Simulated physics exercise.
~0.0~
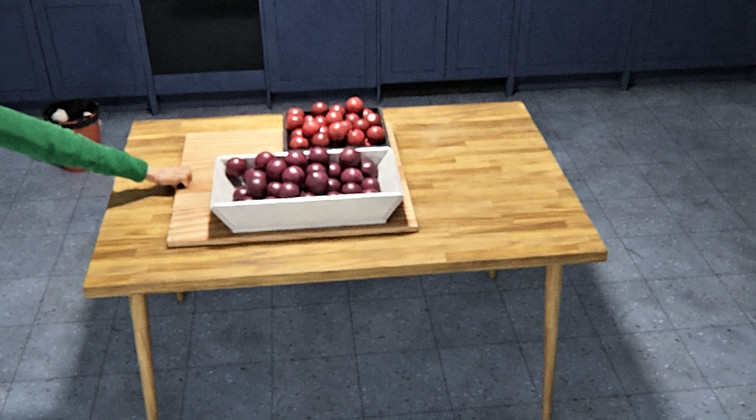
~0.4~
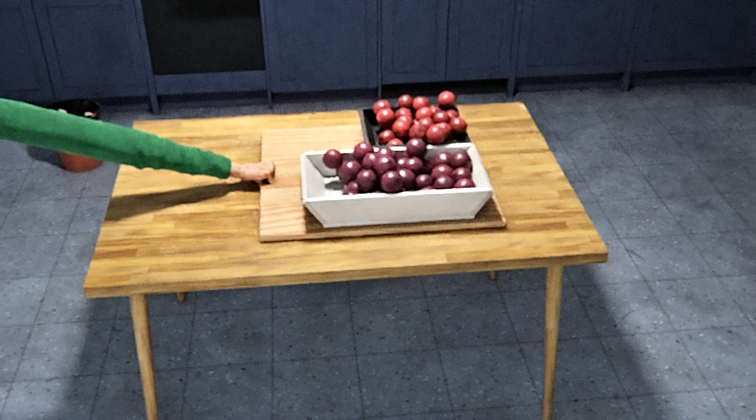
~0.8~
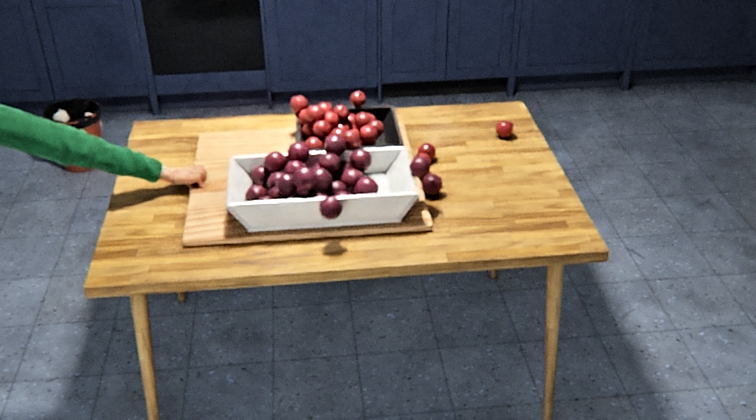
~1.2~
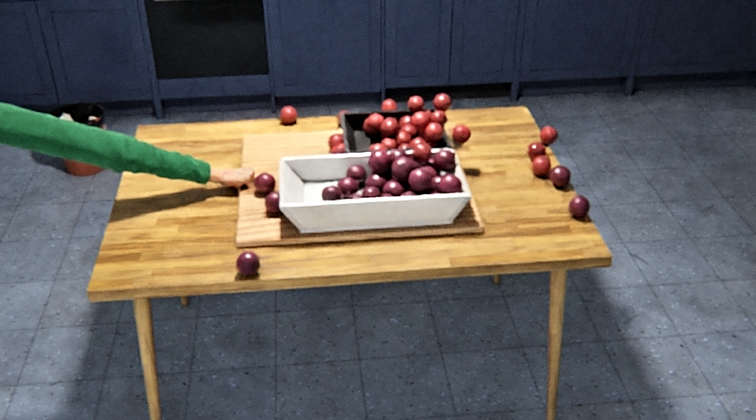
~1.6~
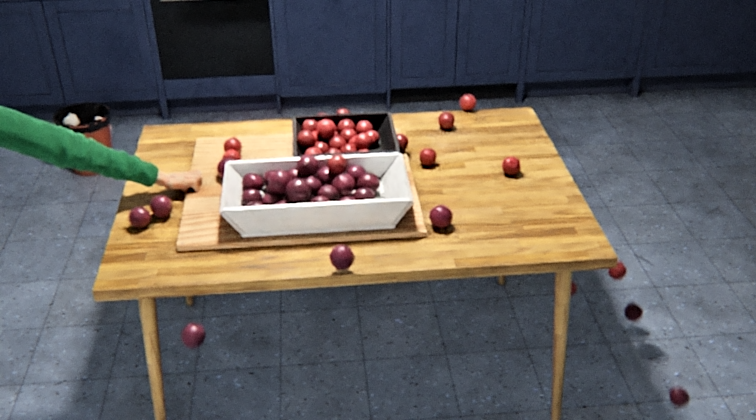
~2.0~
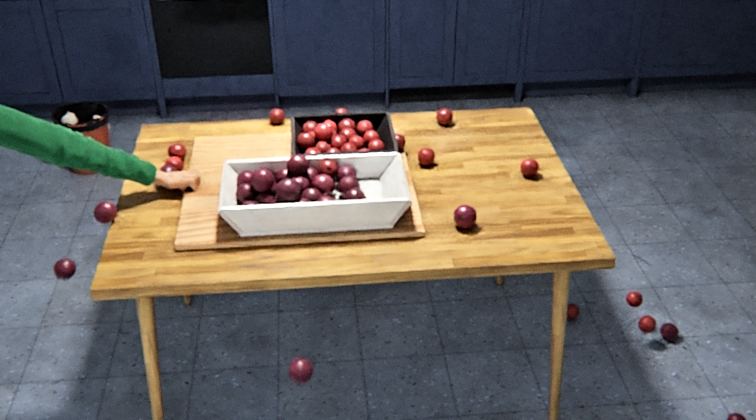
A hand in a green sleeve jerked a wooden board back and forth on a table, sliding its two trays of red and purple balls right and left until many spilled out, some rolling across the tabletop and others dropping to the floor.
